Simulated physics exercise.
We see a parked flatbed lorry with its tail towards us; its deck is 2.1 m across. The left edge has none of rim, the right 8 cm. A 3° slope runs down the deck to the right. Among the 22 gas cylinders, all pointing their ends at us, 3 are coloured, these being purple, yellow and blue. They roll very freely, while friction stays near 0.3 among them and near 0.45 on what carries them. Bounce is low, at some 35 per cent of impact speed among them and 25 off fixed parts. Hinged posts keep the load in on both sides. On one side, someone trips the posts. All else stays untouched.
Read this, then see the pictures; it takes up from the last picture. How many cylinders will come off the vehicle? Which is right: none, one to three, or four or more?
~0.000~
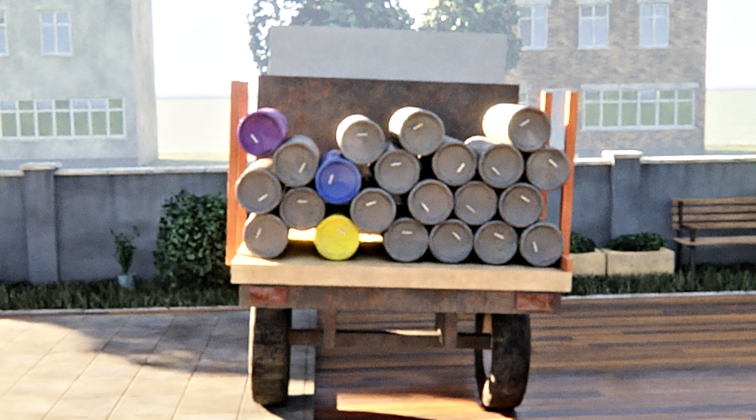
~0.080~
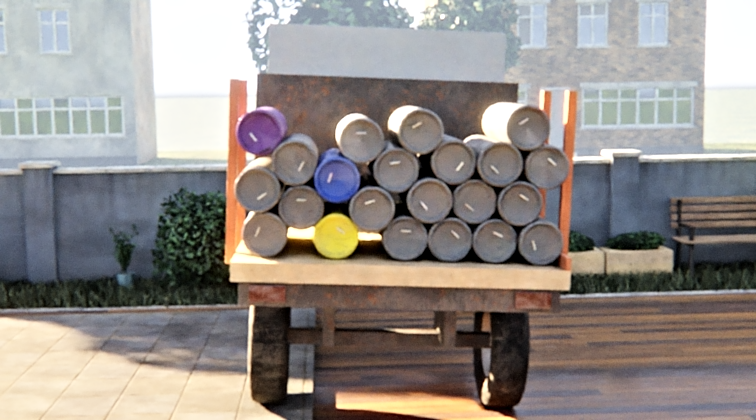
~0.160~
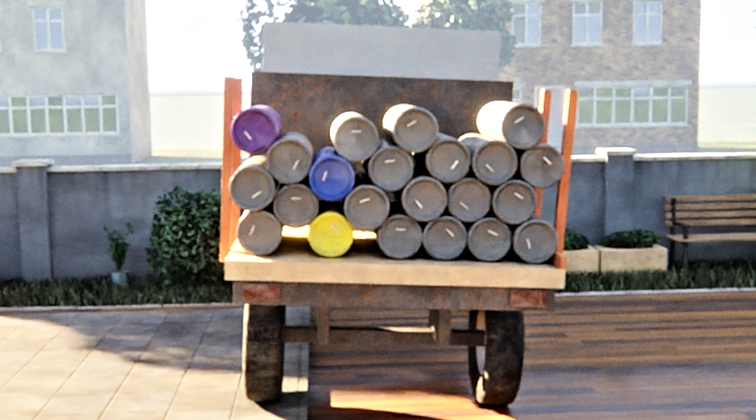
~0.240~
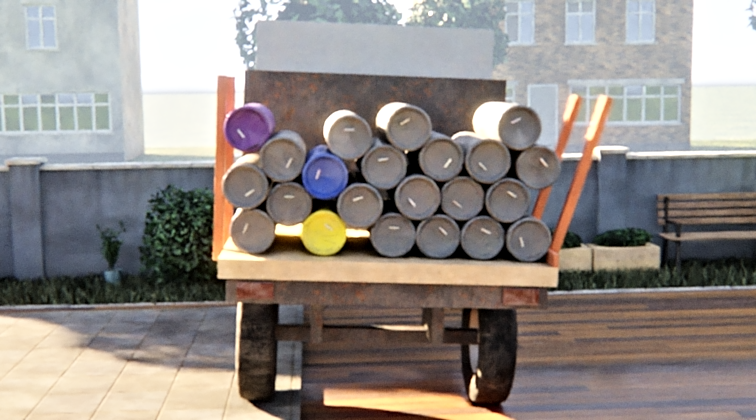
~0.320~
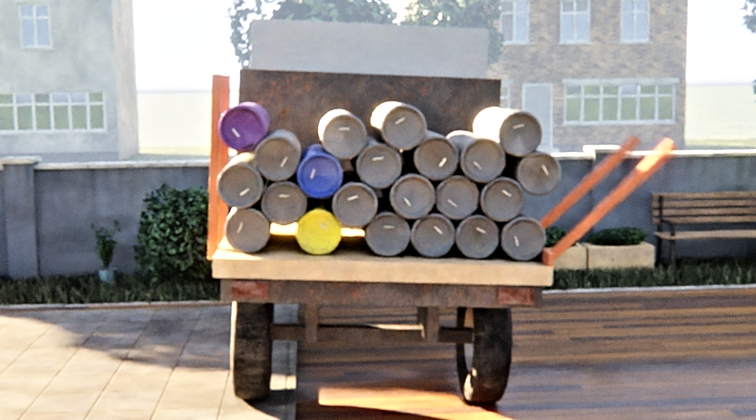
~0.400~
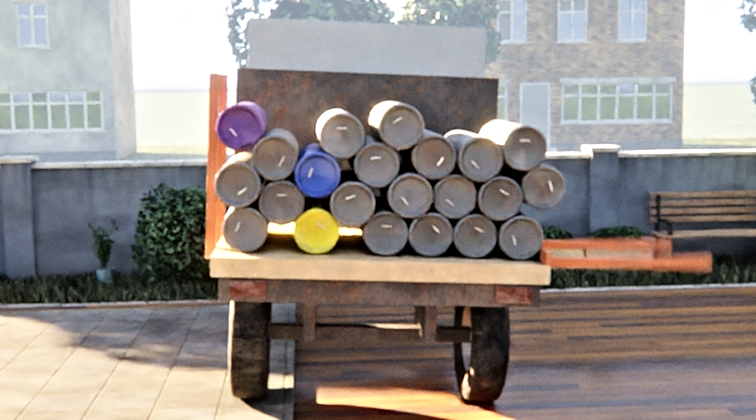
The right one is one to three.
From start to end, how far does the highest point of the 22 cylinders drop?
Roughly 0 cm.
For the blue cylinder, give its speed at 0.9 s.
0.0 m/s, give or take.
After 0.9 s, purple is up on others, 15 cm from the left edge; yellow is on the deck, 65 cm from the left edge; blue is up on others, 60 cm from the left edge; 2 of 22 are off.
At rest (2.6 s), purple is up on others, 15 cm from the left edge; yellow is on the deck, 65 cm from the left edge; blue is up on others, 60 cm from the left edge; 2 of 22 are off.
